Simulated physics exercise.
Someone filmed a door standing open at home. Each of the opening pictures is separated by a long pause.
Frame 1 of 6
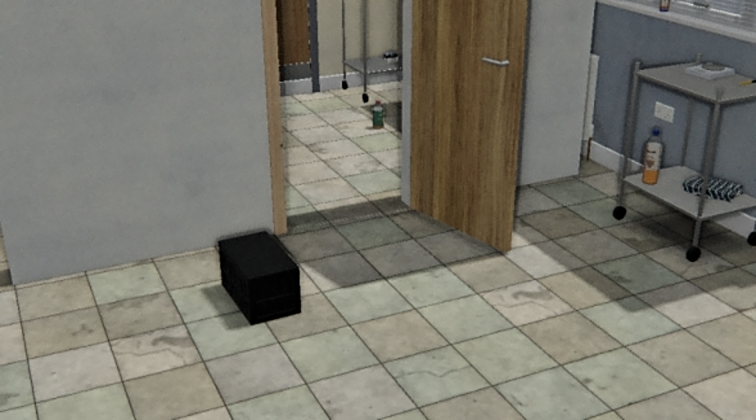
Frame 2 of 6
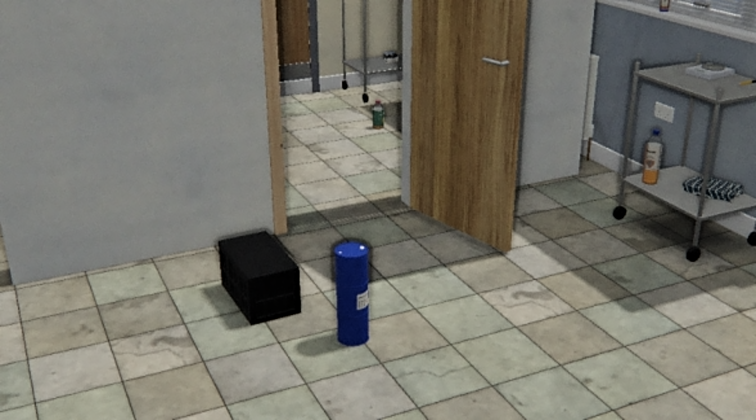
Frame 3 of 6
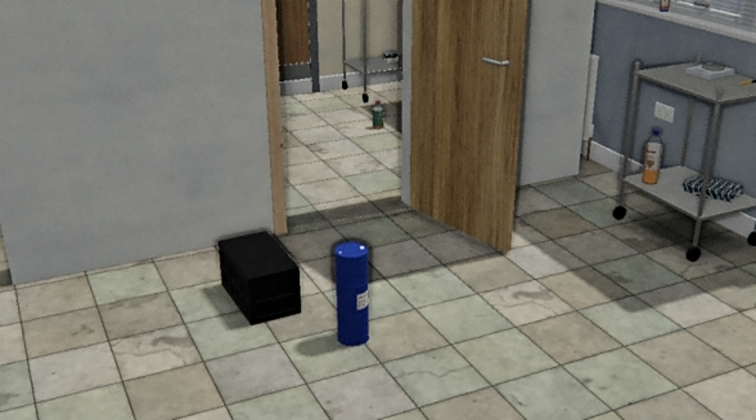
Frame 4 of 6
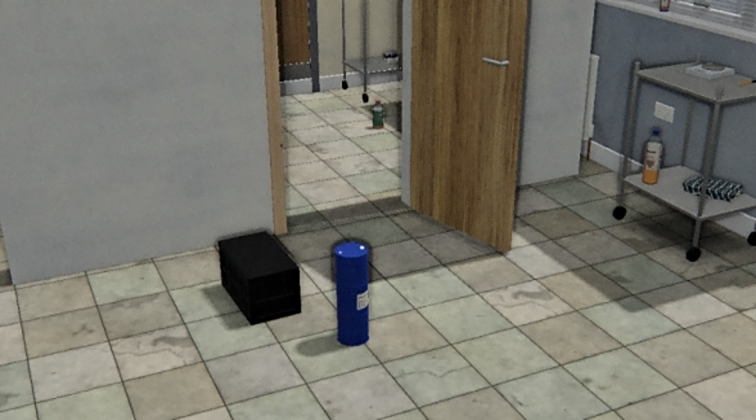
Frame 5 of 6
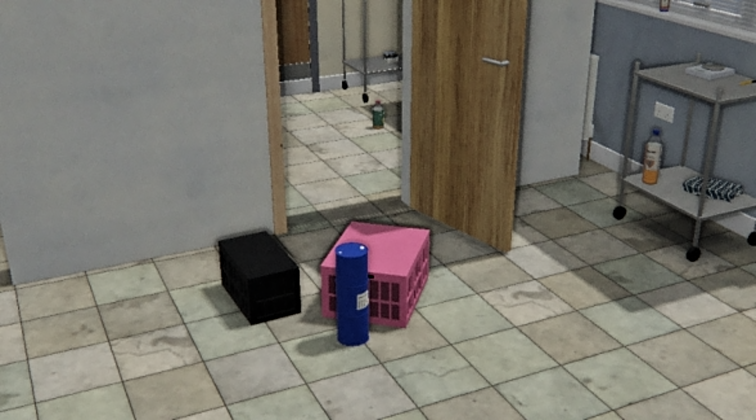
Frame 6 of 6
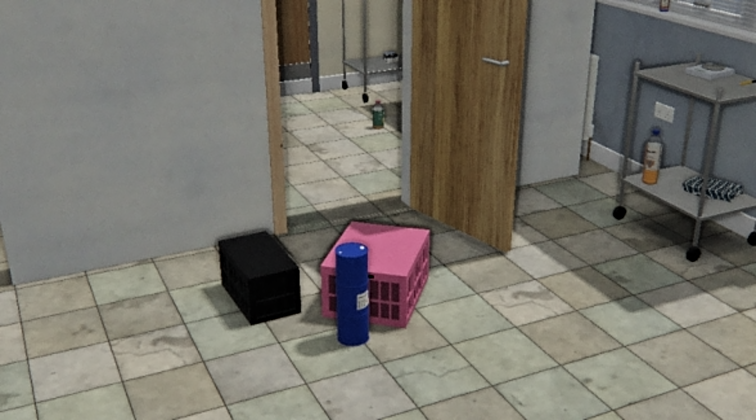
In the video, a wooden door stands open and still beside a black crate on a tiled floor; a blue canister appears to the crate's right, and later a pink container appears just behind the canister.
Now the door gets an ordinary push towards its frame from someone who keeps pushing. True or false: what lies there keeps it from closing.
False.
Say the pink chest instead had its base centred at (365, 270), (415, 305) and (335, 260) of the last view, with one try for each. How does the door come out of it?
It gets caught first, ends up closed second and gets caught third.
Then, 0.80 s later than the last frame, door 72° open.
Then, 1.30 s later than the last frame, door 36° open.
When it is over, door 0° open; all 3 as before. End places, in pixels of the last picture, pink chest near (377, 272).
